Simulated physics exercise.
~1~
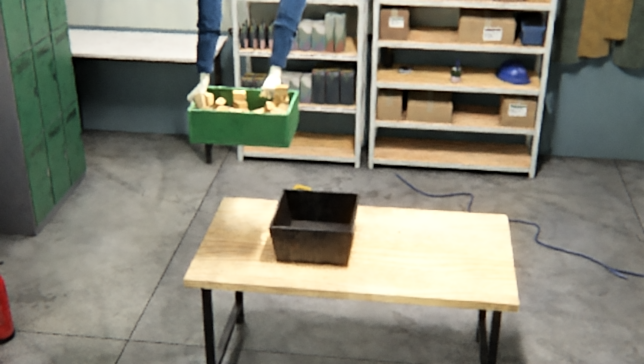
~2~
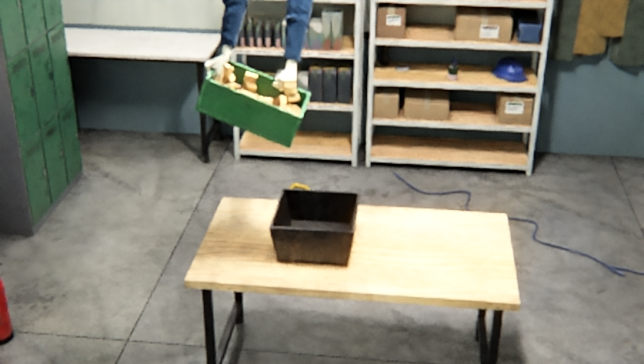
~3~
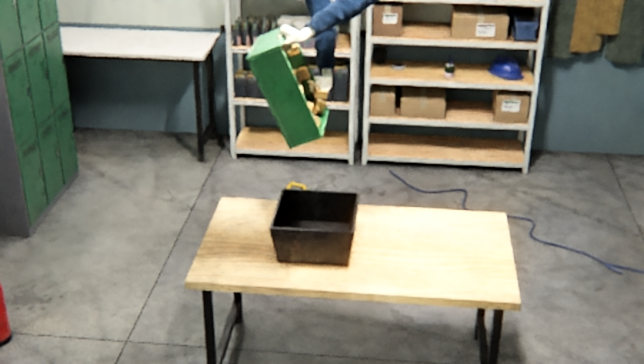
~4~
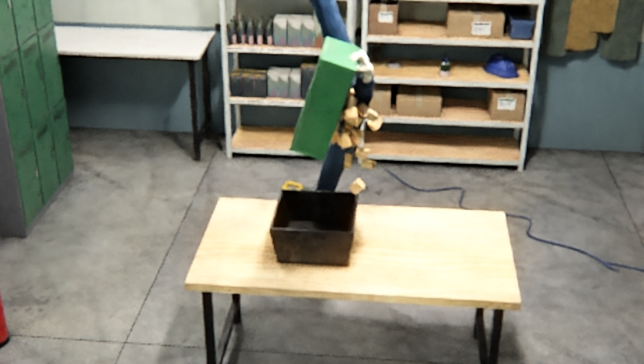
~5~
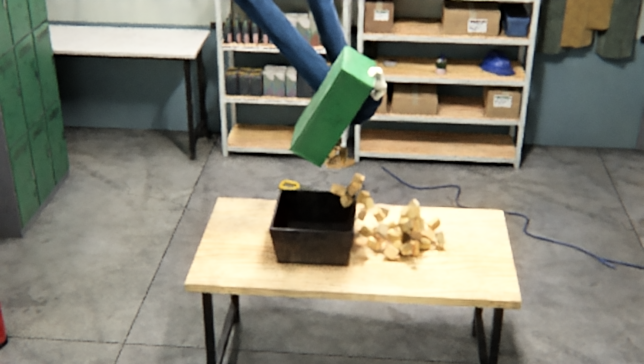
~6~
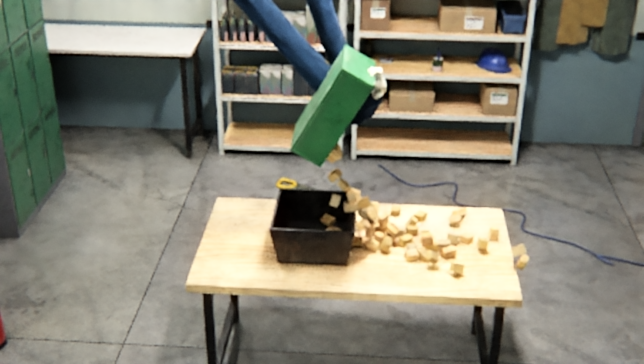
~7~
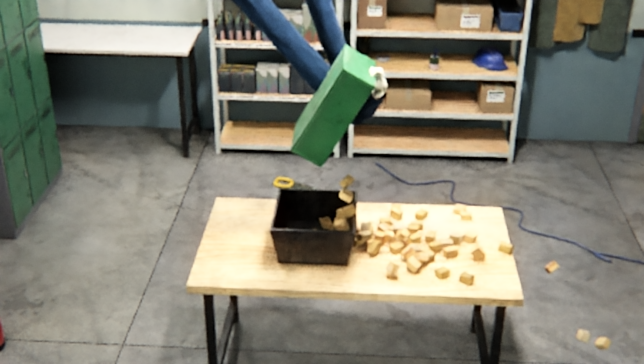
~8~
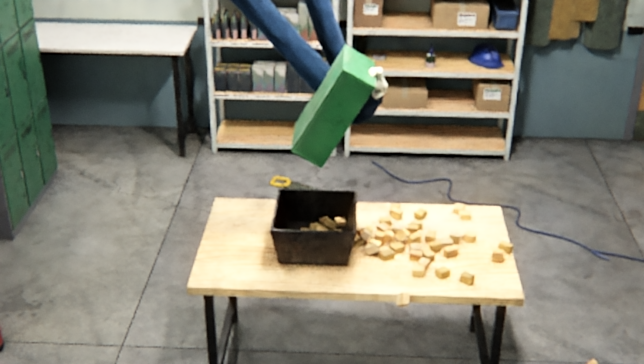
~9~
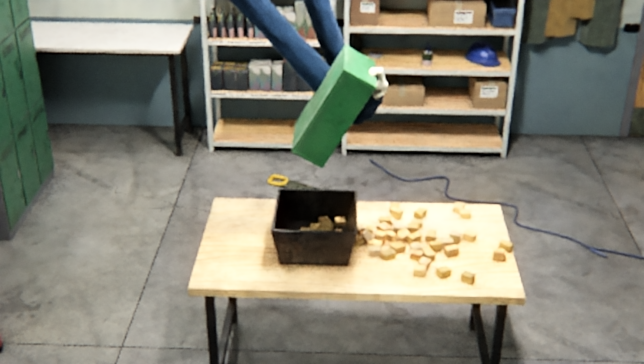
In a workshop with lockers and shelves, two blue arms tipped a green crate of small wooden blocks over a black tray on a table, but most spilled across the tabletop to the right, some falling off, and only a minority landed inside.
